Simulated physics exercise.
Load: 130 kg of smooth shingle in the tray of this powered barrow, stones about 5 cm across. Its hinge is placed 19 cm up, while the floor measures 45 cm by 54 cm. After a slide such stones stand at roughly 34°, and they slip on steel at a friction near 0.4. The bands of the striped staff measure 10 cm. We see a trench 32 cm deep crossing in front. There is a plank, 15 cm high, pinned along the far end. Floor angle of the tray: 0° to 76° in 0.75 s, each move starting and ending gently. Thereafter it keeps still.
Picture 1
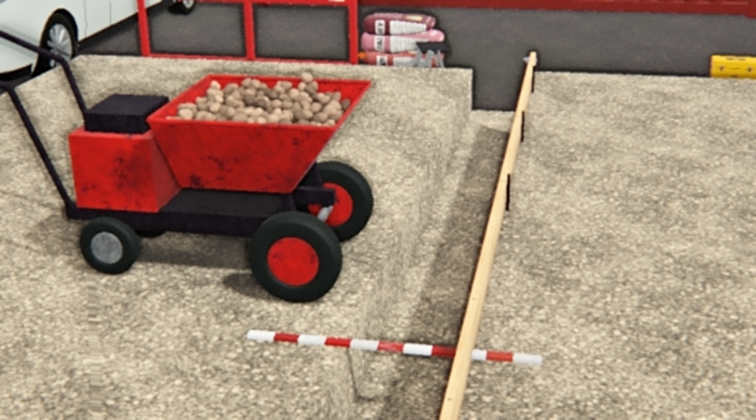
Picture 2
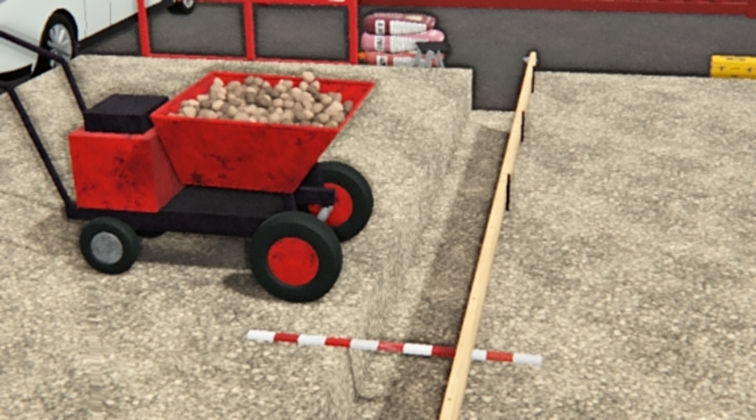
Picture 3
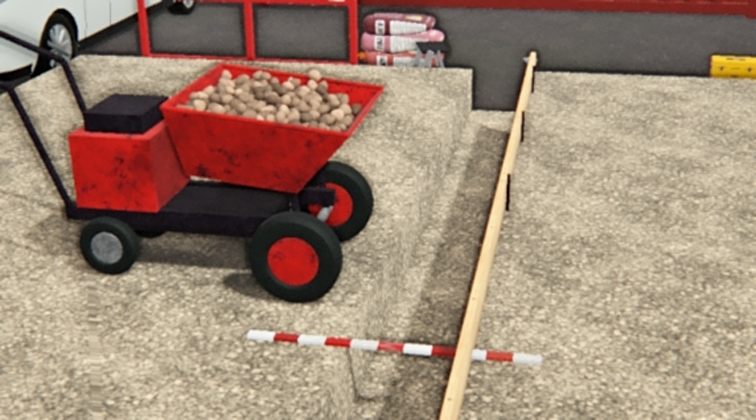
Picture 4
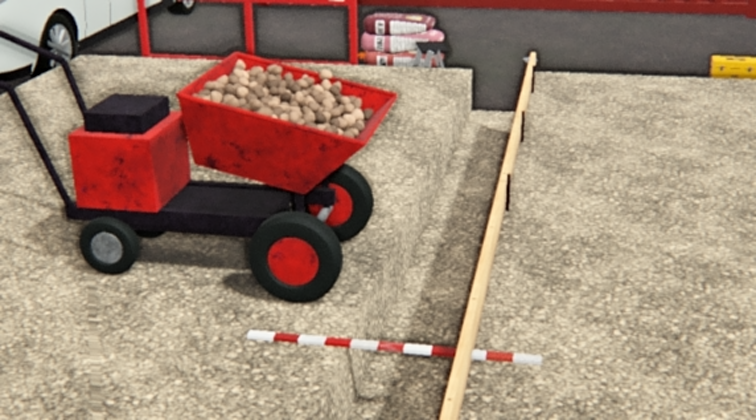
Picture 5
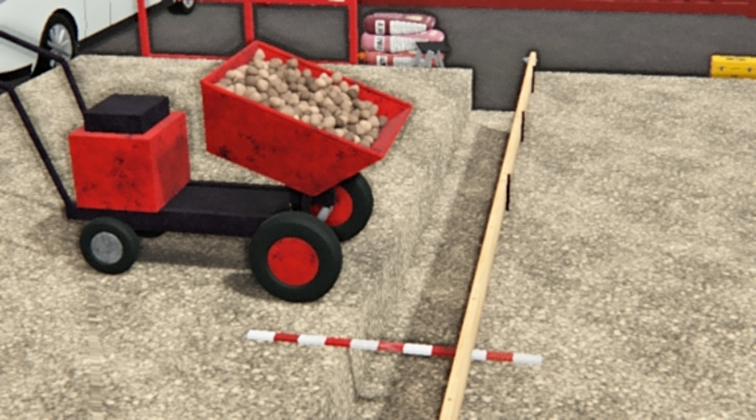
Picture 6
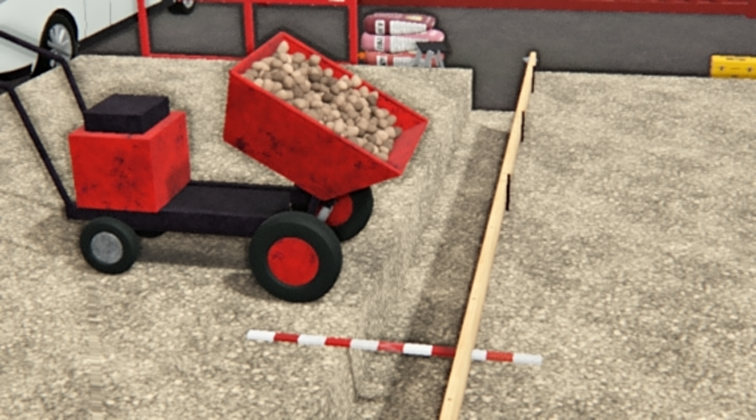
The clip shows a red wheeled cart loaded with brown stones beside a trench, near a wooden plank and a red-and-white striped staff. The cart stays in place while its tray tilts steadily toward the right, its rear end rising.
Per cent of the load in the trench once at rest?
About 51 %.
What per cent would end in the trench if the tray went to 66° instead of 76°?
Close to 45 per cent then.
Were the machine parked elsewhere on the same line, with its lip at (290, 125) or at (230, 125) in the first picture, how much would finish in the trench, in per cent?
Result: Close to 95 then close to 100 per cent.
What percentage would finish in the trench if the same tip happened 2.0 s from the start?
That works out at about 60 in a hundred.
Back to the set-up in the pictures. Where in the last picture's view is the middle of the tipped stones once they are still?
In the last view, about (475, 316).
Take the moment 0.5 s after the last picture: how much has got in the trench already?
By then, around 20 percent.
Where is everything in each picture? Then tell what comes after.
The first frame shows lip at (334, 130), floor tilted 0°, highest stones at (276, 88).
In the second frame, the tray is at 2°, its lip at (338, 131); the top of the load is at (257, 87).
In the third frame, the tray is at 6°, its lip at (349, 136); the top of the load is at (248, 81).
In the fourth frame, the tray is at 12°, its lip at (364, 144); the top of the load is at (250, 74).
In the fifth frame, the tray is at 21°, its lip at (382, 157); the top of the load is at (258, 65).
The sixth frame shows lip at (400, 174), floor tilted 30°, highest stones at (276, 59).
Then, 0.2 s after the last picture the floor is at 64°, 100 % in the tray; the foremost stones are at (448, 217).
Then, 0.5 s after the last picture the floor is at 76°, 54 % in the tray, 18 % in the trench, 28 % past the trench; the foremost stones are at (573, 289).
Then, 0.9 s after the last picture the floor is at 76°, 15 % in the tray, 37 % in the trench, 48 % past the trench; the foremost stones are past the picture's edge.
Then, 2.8 s after the last picture the floor is at 76°, 0 % in the tray, 51 % in the trench, 49 % past the trench; the foremost stones are past the picture's edge.
